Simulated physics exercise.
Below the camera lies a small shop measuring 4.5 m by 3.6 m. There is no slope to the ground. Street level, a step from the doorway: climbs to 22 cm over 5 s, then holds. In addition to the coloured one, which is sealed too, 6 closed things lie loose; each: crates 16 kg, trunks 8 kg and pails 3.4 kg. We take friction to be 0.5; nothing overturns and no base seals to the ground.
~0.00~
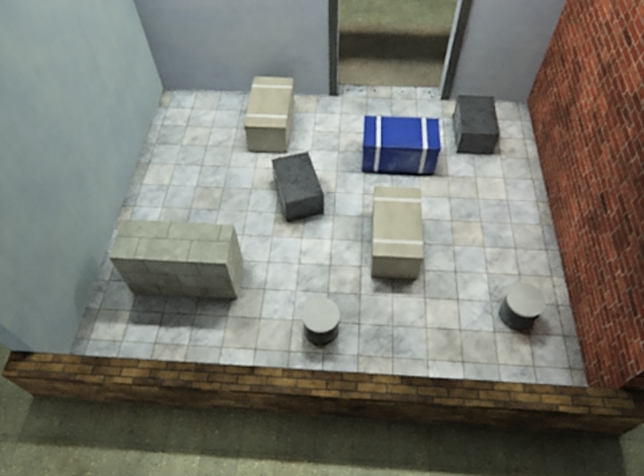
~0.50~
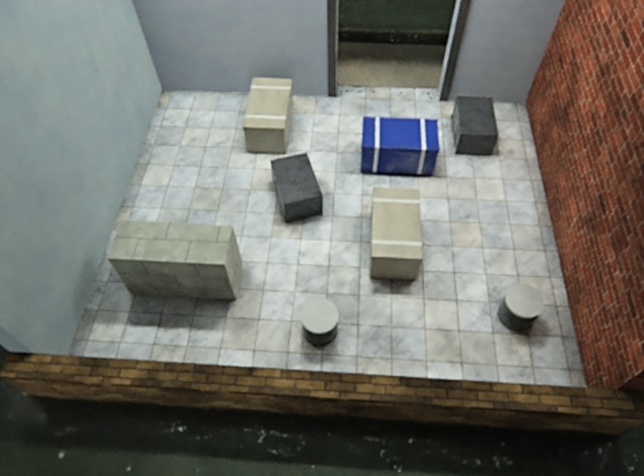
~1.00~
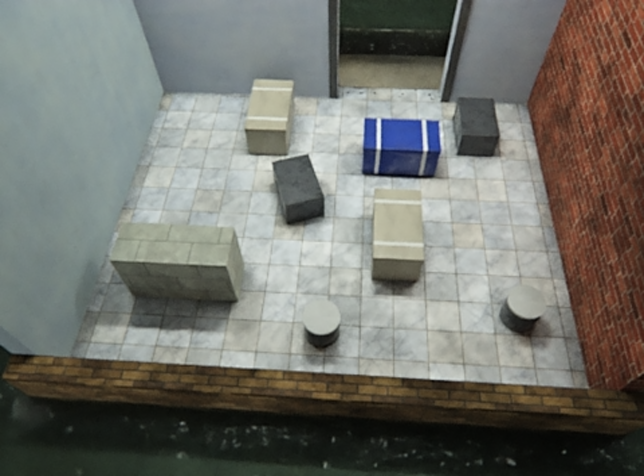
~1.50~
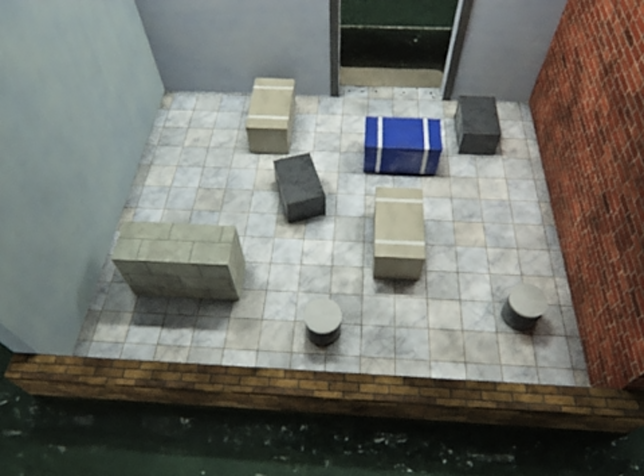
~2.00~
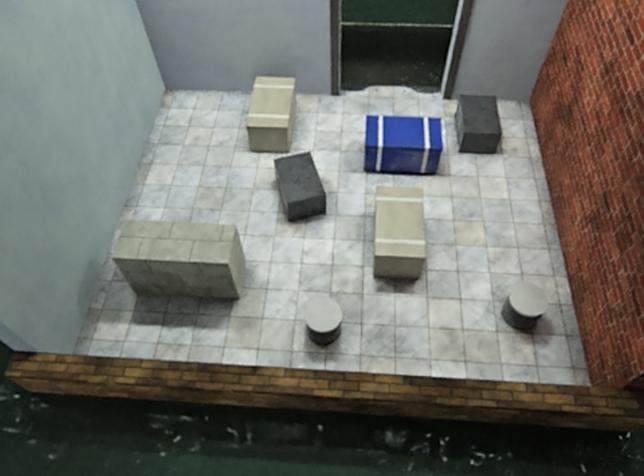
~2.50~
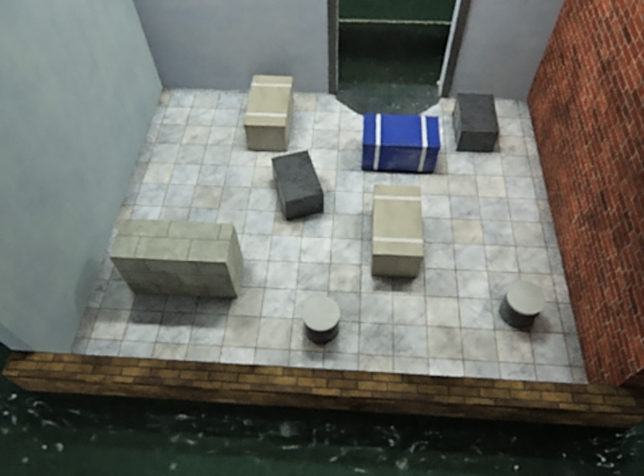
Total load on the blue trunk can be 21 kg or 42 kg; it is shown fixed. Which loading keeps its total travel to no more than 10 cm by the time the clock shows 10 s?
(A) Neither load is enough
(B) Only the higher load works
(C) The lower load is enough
Neither load is enough (A).
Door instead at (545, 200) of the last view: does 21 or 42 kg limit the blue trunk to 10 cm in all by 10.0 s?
For that position, the bigger mass alone succeeds.
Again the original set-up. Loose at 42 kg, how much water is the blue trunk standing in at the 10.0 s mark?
Around 9 cm.
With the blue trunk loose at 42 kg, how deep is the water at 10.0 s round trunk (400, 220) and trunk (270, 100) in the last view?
Close to 8 and 3 centimetres.
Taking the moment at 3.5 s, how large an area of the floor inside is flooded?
Some 1.0 m2 of it.
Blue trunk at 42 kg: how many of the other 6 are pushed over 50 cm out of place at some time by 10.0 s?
It works out to 5.
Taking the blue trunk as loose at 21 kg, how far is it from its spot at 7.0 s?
Shift: About 150 cm.
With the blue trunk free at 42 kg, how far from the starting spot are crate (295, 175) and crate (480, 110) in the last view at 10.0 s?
Net displacement, in order: 80 cm; 20 cm.
After 3.5 s the blue trunk would be 3 cm from its start with 21 kg and 0 cm from its start with 42 kg; 4 cm of water round it then.
After 4.5 s the blue trunk would be 44 cm from its start with 21 kg and 3 cm from its start with 42 kg; 7 cm of water round it then.
After 7.0 s the blue trunk would be 162 cm from its start with 21 kg and 60 cm from its start with 42 kg; 6 cm of water round it then.
After 10.0 s the blue trunk would be 161 cm from its start with 21 kg and 96 cm from its start with 42 kg; 9 cm of water round it then.
